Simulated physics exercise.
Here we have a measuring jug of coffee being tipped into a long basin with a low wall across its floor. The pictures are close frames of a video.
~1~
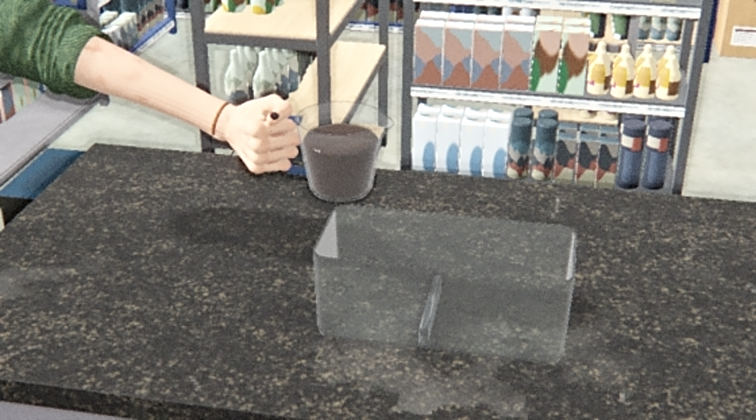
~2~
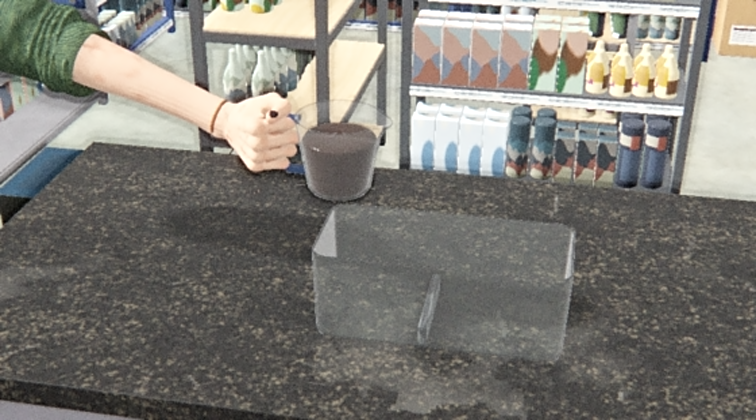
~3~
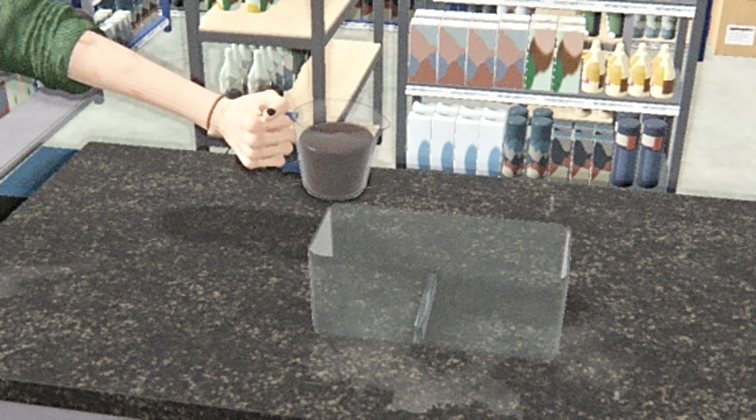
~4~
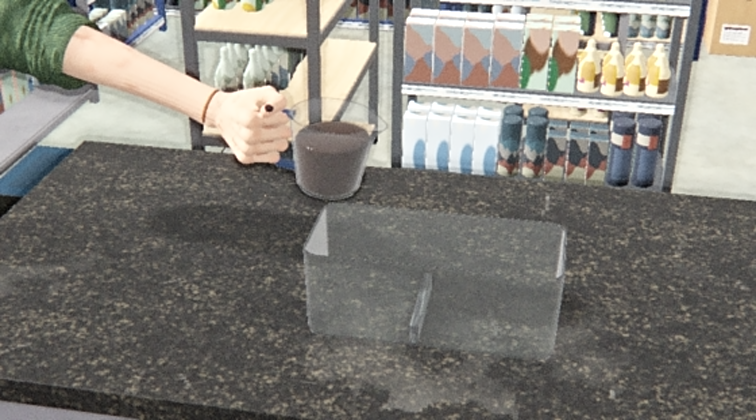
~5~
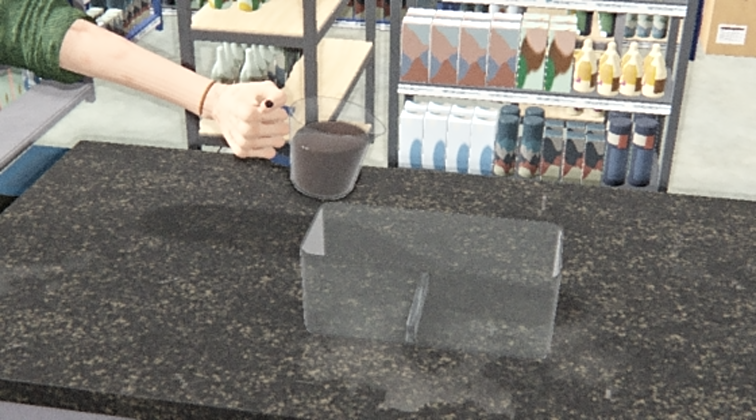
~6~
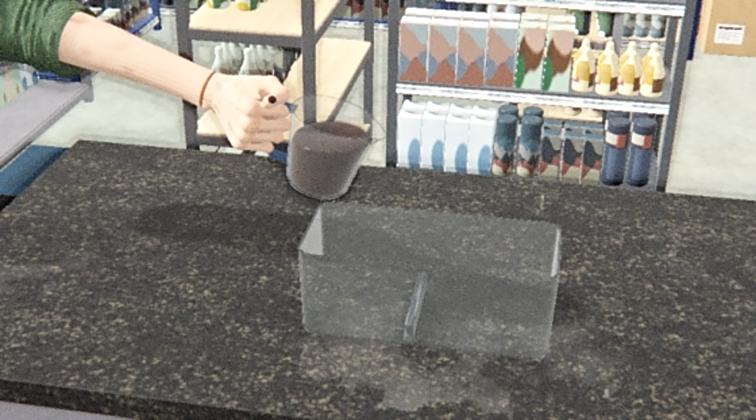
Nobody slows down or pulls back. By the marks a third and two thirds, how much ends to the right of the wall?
In the end between a third and two thirds is right of the wall.
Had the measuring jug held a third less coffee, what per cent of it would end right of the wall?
It comes to 35 per cent or so.
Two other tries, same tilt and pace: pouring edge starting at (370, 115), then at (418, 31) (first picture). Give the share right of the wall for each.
Roughly 15 per cent, and 85 per cent.
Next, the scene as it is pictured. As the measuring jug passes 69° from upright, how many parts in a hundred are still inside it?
Some 70 per cent.
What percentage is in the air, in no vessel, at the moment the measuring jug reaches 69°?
It comes to 20 per cent or so.
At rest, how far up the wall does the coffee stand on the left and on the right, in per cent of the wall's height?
Left about 30, right about 40.
A moment on, the measuring jug is tipped part way and 72 per cent is still to pour, 2 is left of the wall and 9 right of it.
Next, the measuring jug is tipped right over and 9 per cent is still to pour, 28 is left of the wall and 56 right of it.
Then the measuring jug is tipped right over and 0 per cent is still to pour, 40 is left of the wall and 60 right of it.
Later the measuring jug is tipped right over and 0 per cent is still to pour, 40 is left of the wall and 60 right of it.
Finally, 40 per cent lies left of the wall, 60 right of it and 1 outside.
